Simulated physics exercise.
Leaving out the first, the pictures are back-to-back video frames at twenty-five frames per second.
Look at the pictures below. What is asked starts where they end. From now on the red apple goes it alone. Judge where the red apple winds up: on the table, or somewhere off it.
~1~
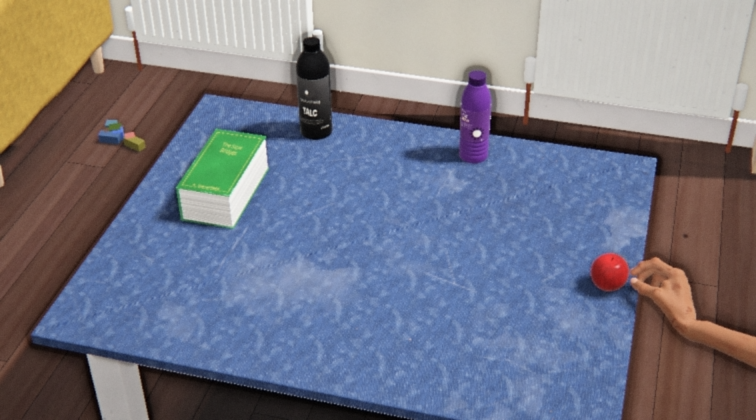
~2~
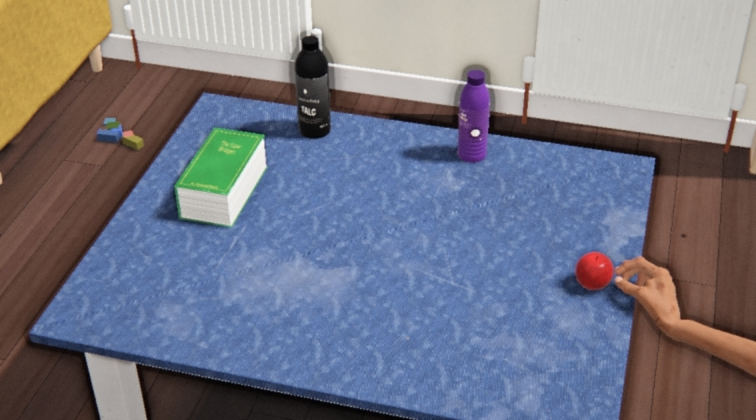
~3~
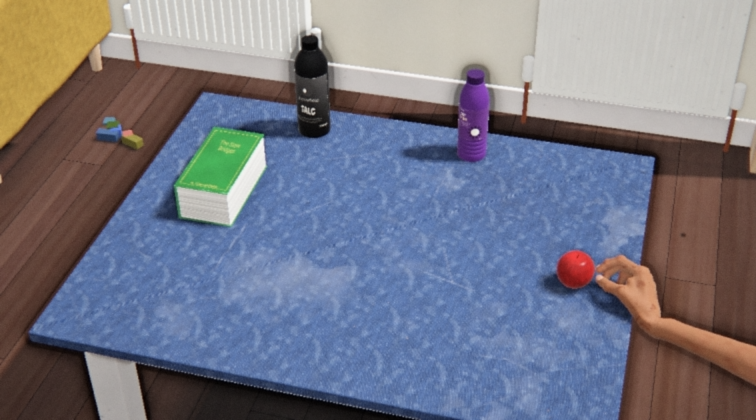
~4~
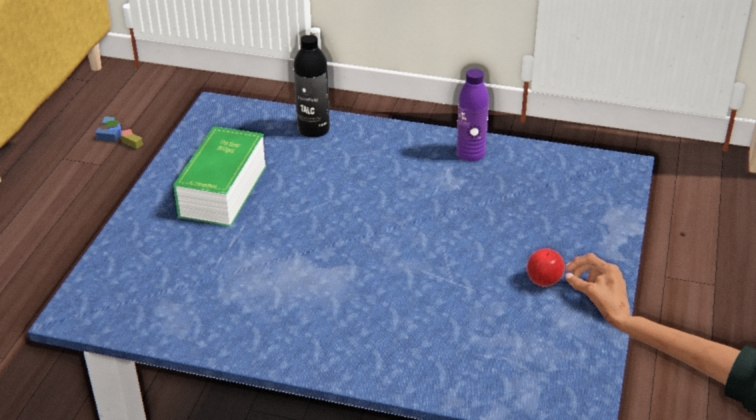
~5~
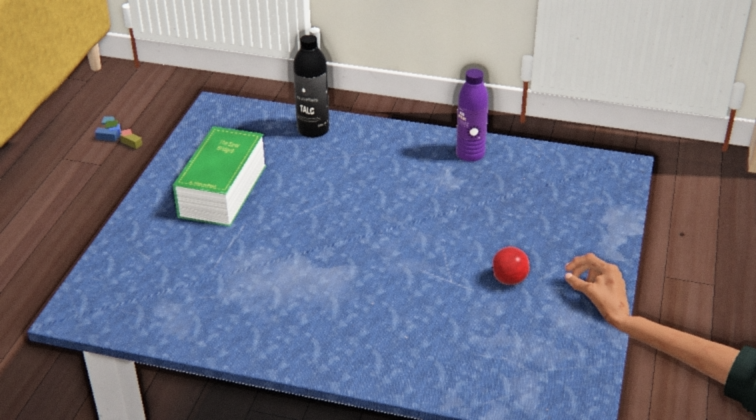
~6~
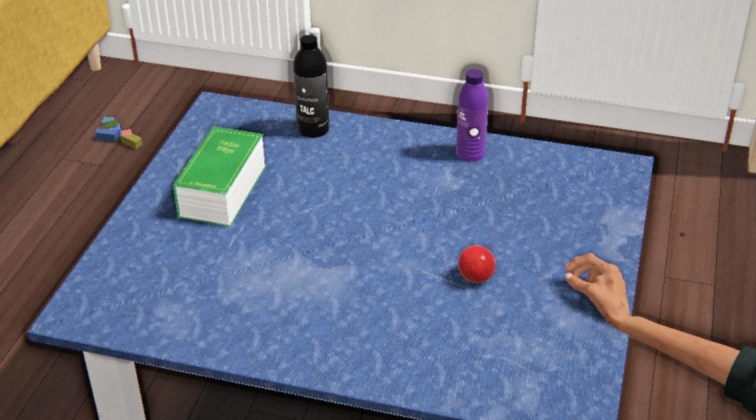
The red apple winds up off the table.
Then, 0.40 s later than the last frame, red apple moved well along near (158, 248).
Then, 0.80 s later than the last frame, red apple now off the table.
When it is over, off the table, red apple.
